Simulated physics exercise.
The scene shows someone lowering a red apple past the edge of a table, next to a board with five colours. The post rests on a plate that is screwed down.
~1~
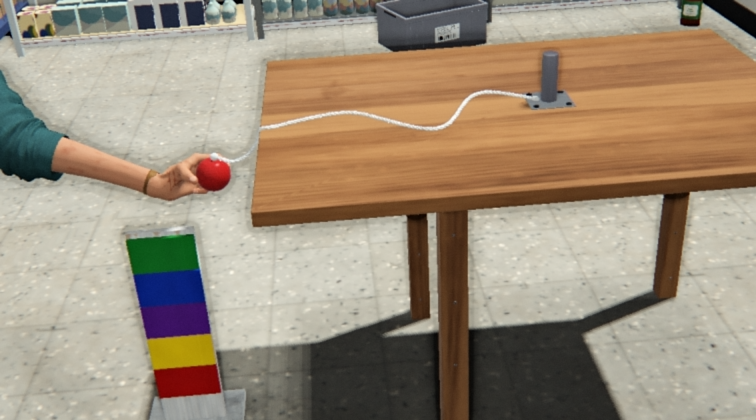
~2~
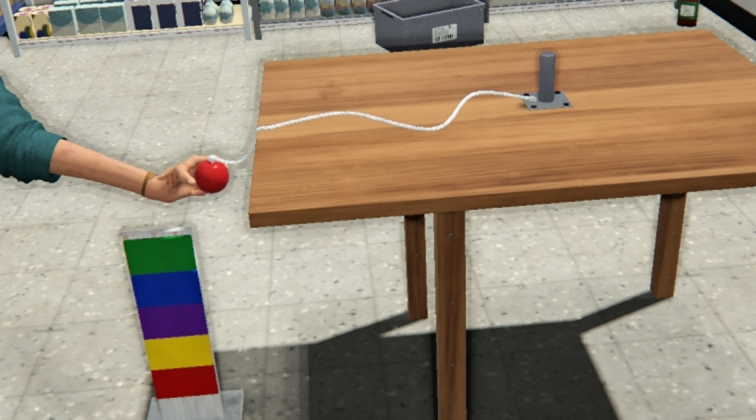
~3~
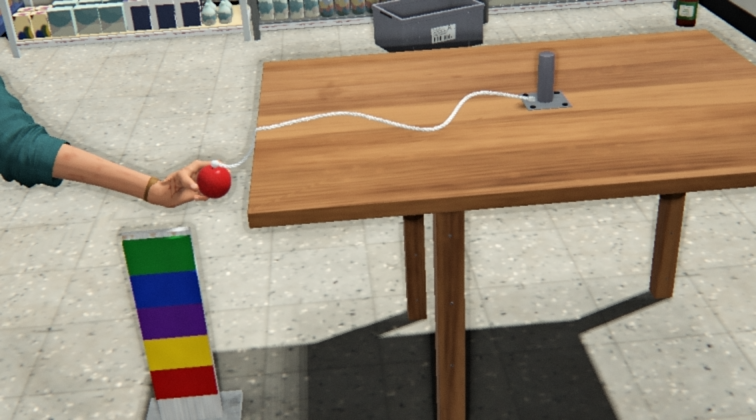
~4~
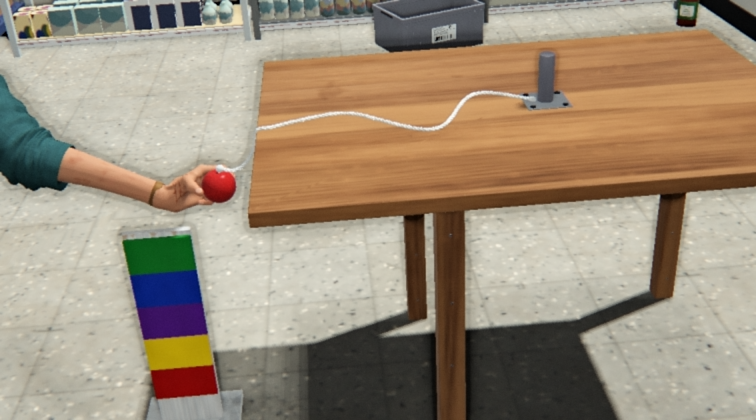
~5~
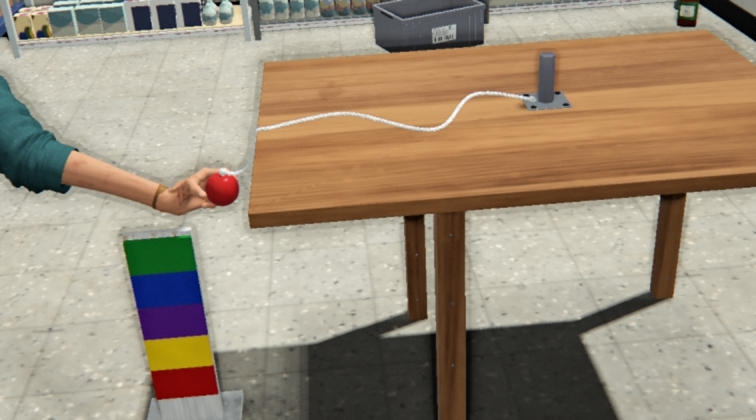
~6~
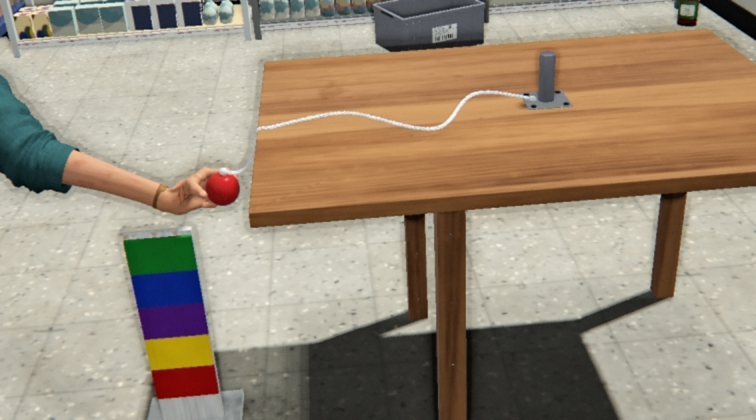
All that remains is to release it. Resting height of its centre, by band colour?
Blue.
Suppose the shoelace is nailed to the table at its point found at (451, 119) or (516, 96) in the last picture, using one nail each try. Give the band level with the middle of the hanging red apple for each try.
Try one: Green. Try two: Blue.
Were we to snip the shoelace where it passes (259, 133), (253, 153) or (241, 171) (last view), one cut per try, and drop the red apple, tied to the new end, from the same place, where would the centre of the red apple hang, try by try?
Case by case: (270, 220), (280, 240) and (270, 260).
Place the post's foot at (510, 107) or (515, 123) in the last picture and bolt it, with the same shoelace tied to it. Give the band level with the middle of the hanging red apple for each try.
Trial 1 - purple; trial 2 - purple.
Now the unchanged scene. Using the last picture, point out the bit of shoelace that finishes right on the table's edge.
It's the point at about (330, 115).
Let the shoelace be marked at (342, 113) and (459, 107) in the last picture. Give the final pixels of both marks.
They finish at (266, 129) and (434, 111) respectively.
Soon after, apple near (306, 263); level with blue.
Then, apple near (260, 277); level with blue.
At rest, apple near (266, 276); level with blue. Its centre hangs level with the blue band.
